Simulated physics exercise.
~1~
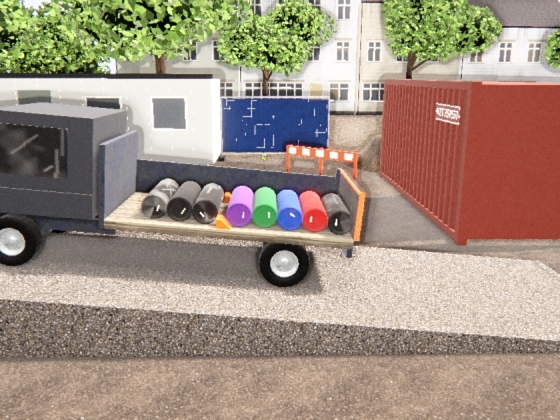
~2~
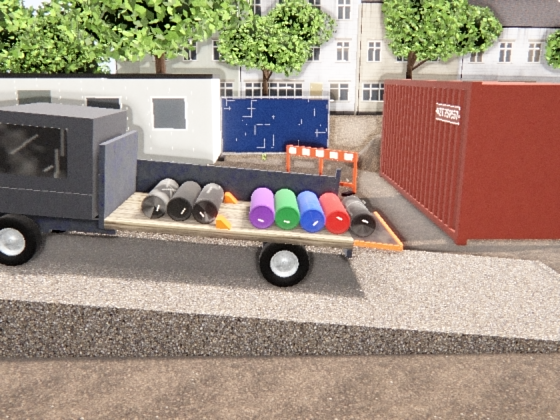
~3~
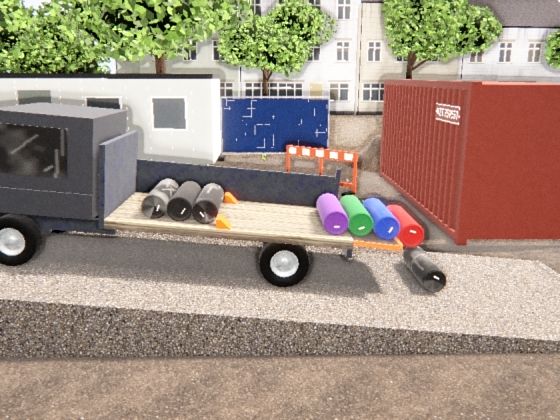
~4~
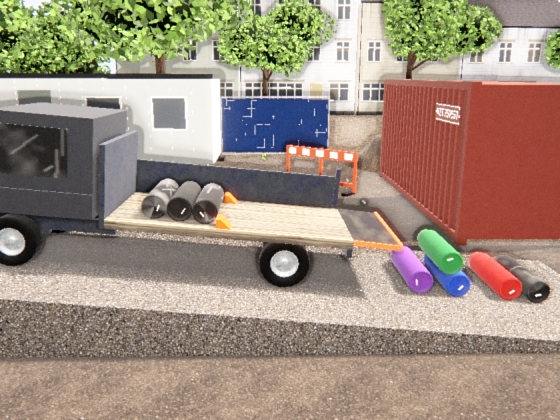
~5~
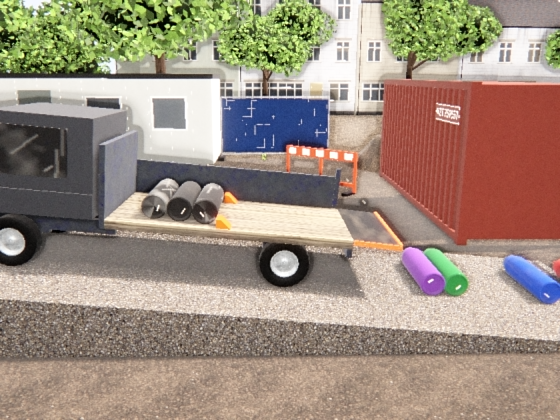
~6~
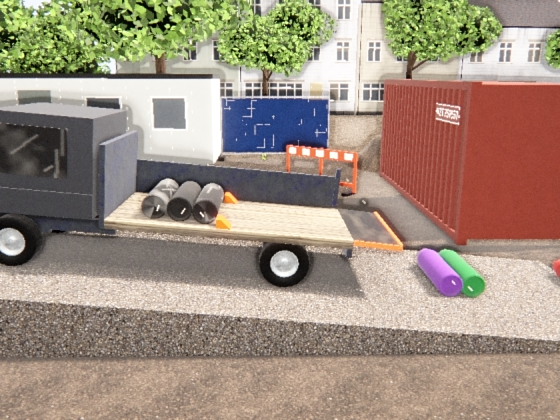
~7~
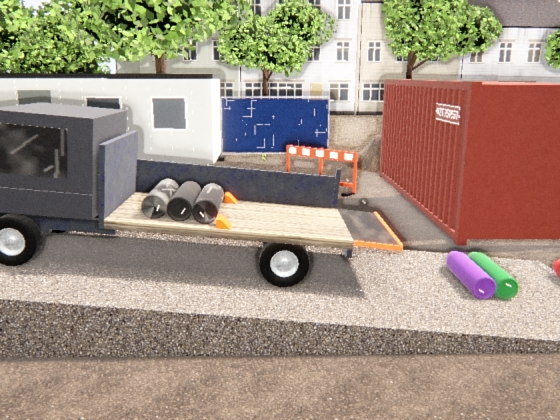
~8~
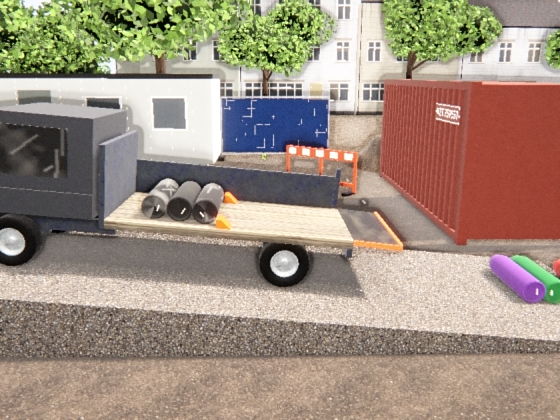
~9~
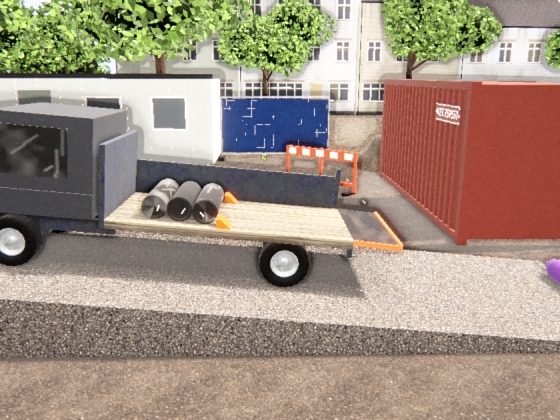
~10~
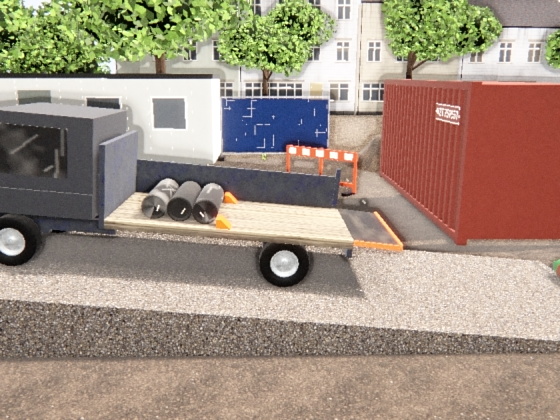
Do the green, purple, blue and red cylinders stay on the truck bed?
No, all of them leave the truck. The green, purple, blue and red cylinders go off the lowered tailgate and roll away to the right.
